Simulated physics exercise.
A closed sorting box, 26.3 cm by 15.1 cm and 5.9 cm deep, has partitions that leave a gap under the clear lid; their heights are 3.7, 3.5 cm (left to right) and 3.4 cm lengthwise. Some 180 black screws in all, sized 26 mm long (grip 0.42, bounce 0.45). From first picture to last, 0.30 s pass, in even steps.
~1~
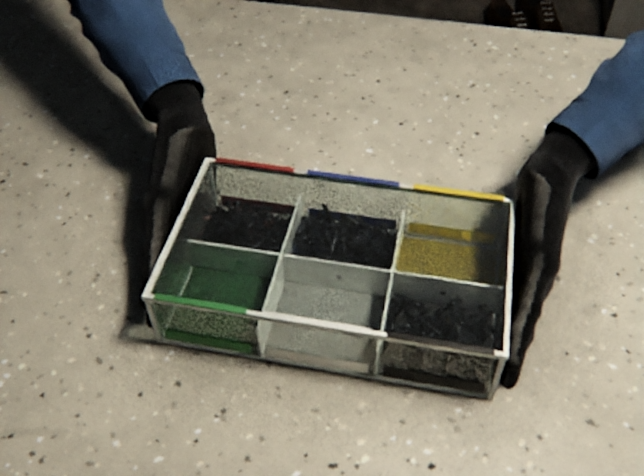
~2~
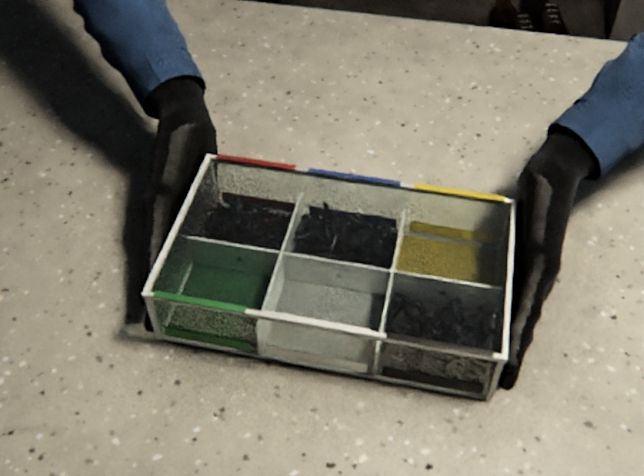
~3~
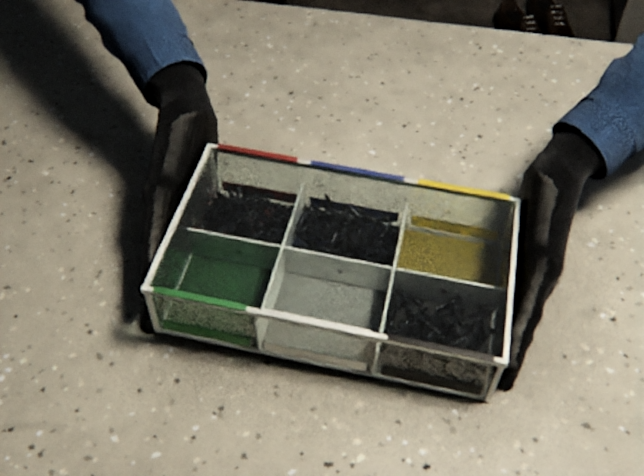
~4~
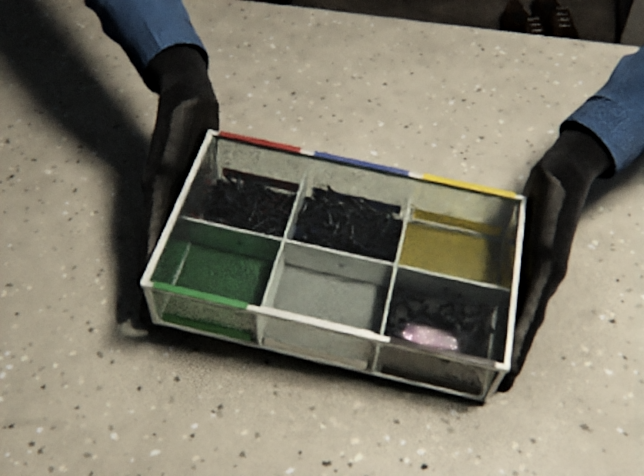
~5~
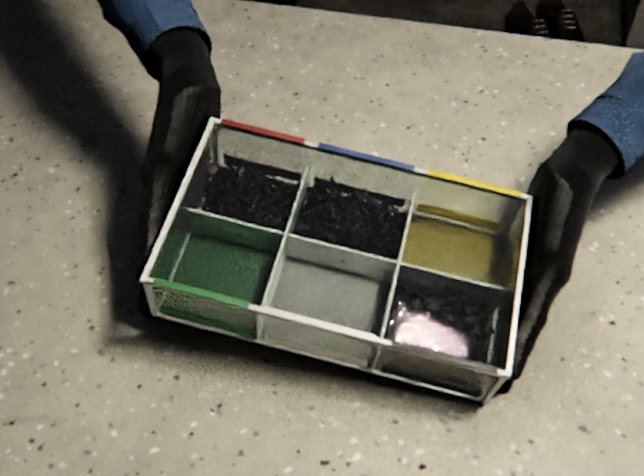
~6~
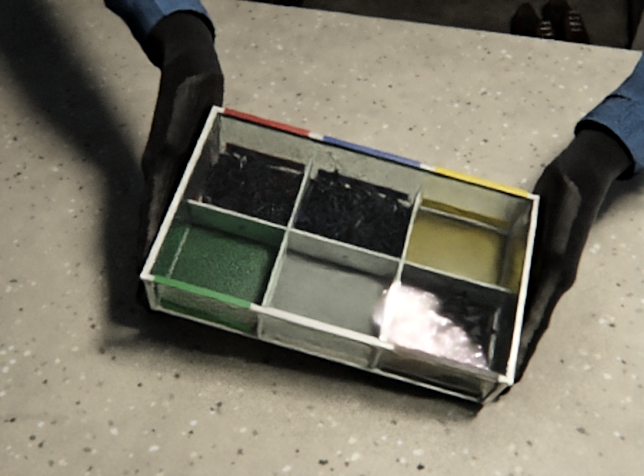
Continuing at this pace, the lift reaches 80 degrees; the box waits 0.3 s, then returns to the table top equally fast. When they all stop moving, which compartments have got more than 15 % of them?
Red: Qualifies. Blue: Qualifies. Green: Does not qualify. Yellow: Does not qualify. White: Does not qualify. Black: Qualifies.
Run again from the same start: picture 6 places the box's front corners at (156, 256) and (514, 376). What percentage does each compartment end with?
Final shares: Red 25%, blue 25%, green 0%, yellow 0%, white 0%, black 50%.
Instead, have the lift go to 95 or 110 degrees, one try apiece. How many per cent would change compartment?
Try one gives around 55 %, try two around 70 %.
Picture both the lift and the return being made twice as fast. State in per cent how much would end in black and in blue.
I'd say black 45 percent, blue 25 percent.
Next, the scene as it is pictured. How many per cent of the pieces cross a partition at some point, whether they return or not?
About 25 per cent.
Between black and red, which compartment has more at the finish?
Black compartment.
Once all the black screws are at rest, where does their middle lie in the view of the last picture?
When it all comes to rest, the middle is near (383, 285).
Then, 1.20 s after the last picture, tilt 80 degrees; red 30 %, blue 25 %, white 10 %, black 35 %.
Then, 2.00 s after the last picture, tilt 40 degrees; red 30 %, blue 20 %, white 5 %, black 45 %.
Then, 2.82 s after the last picture, tilt 0 degrees; red 30 %, blue 20 %, black 45 %.
In the end, red 30 %, blue 20 %, green 0 %, yellow 0 %, white 0 %, black 45 %.
